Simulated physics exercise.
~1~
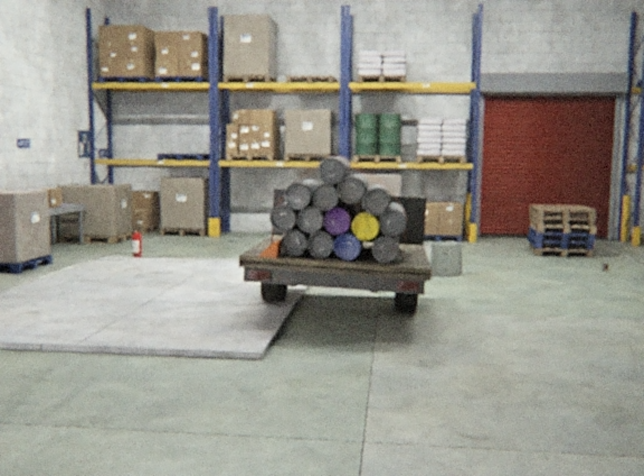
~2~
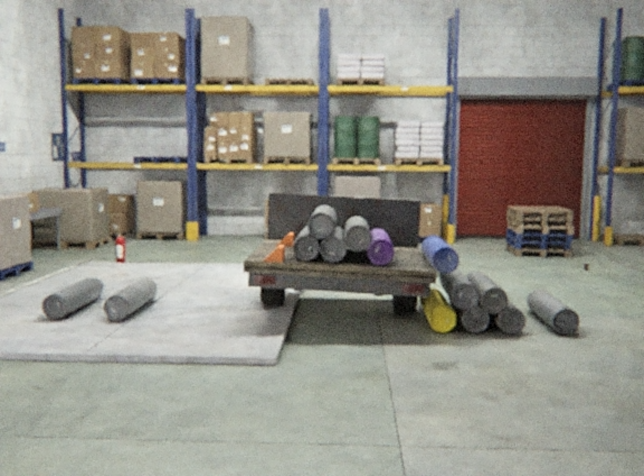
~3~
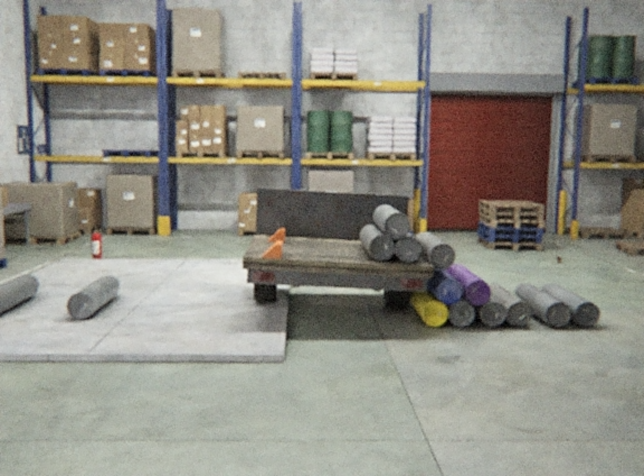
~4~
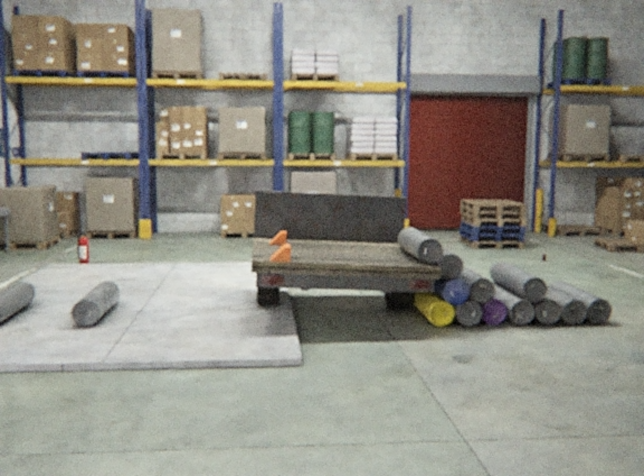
A flatbed trailer's stacked cylinders collapse and roll off, mostly right, leaving one on deck.
